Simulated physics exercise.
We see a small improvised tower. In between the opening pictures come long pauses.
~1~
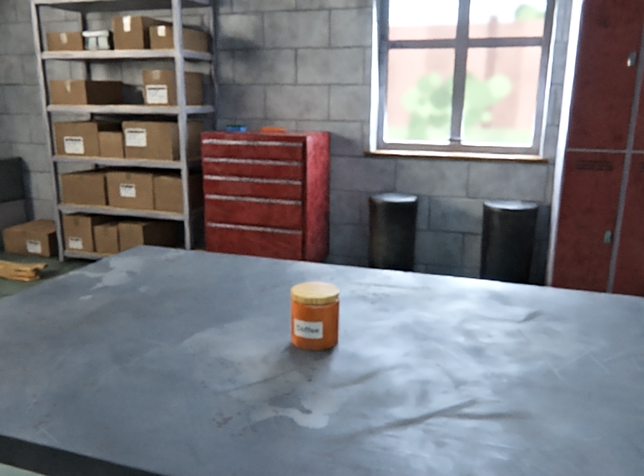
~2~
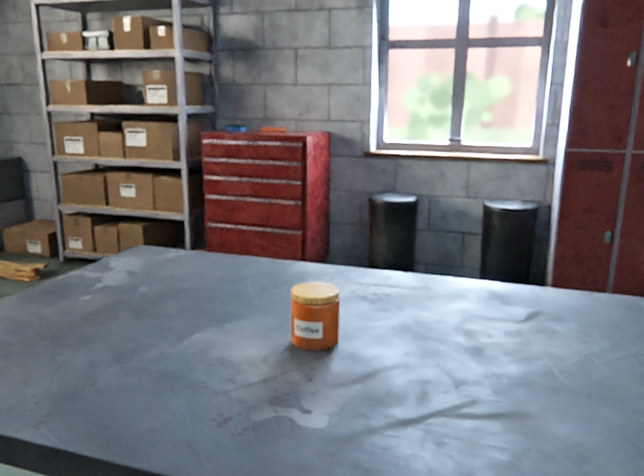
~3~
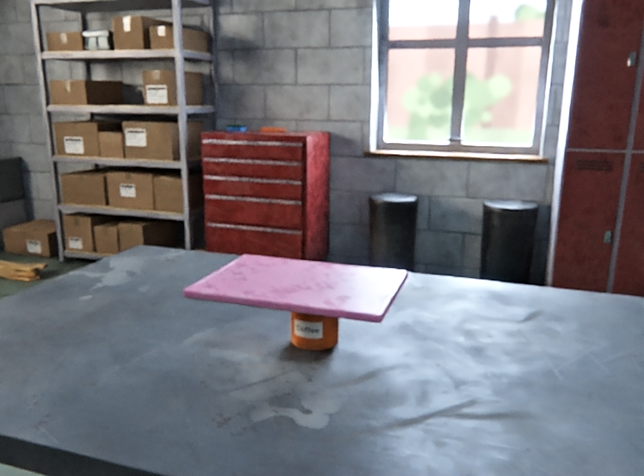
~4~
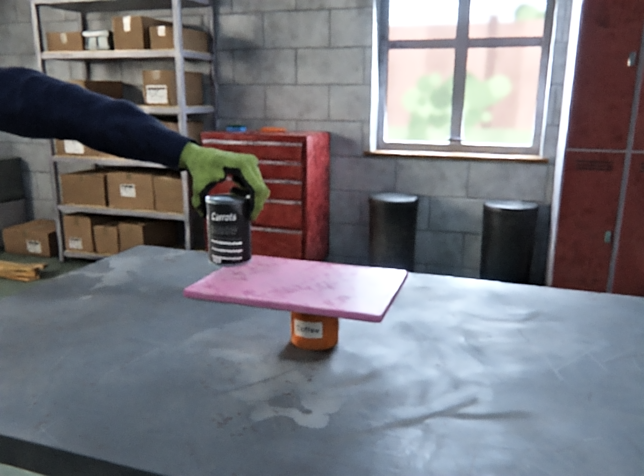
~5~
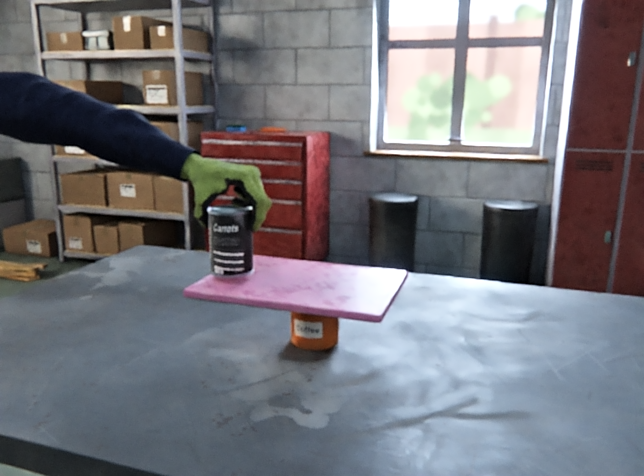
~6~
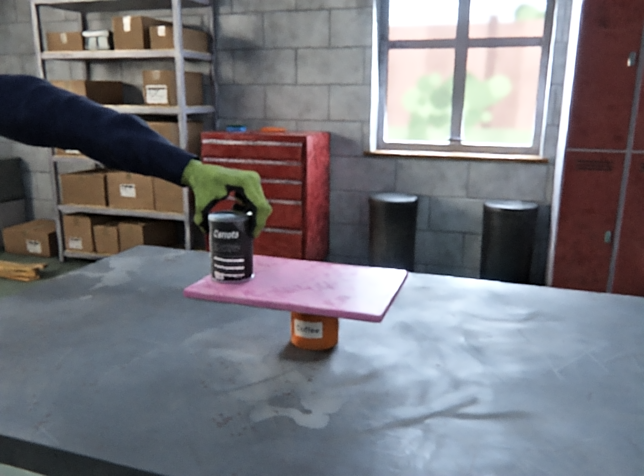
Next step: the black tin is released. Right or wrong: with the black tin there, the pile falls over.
Right, it falls over.
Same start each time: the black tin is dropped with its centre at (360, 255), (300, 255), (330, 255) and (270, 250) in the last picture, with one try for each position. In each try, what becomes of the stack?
So it stays steady first, stays steady next, stays steady after that, and tips over last.
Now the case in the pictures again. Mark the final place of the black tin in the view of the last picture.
I'd say around (173, 309) in the last view.
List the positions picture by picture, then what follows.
The last thing is not in view yet; orange jar (315, 315), in the first picture.
The last thing is not in view yet; orange jar (315, 315), in the second picture.
The last thing is not in view yet, in the third picture.
On its way; black tin (229, 230), in the fourth picture.
On its way; black tin (231, 240), in the fifth picture.
Set down, still held; black tin (232, 246), in the sixth picture.
Then, 0.30 s later than the last frame, black tin now fallen; pink lid tilted by 36°.
Then, 0.40 s later than the last frame, pink lid tilted by 39°.
Then, 0.60 s later than the last frame, pink lid tilted by 27°.
When it is over, fallen, black tin; left askew, pink lid; orange jar as before. End places, in pixels of the last picture, black tin near (174, 309). The stack gives way.
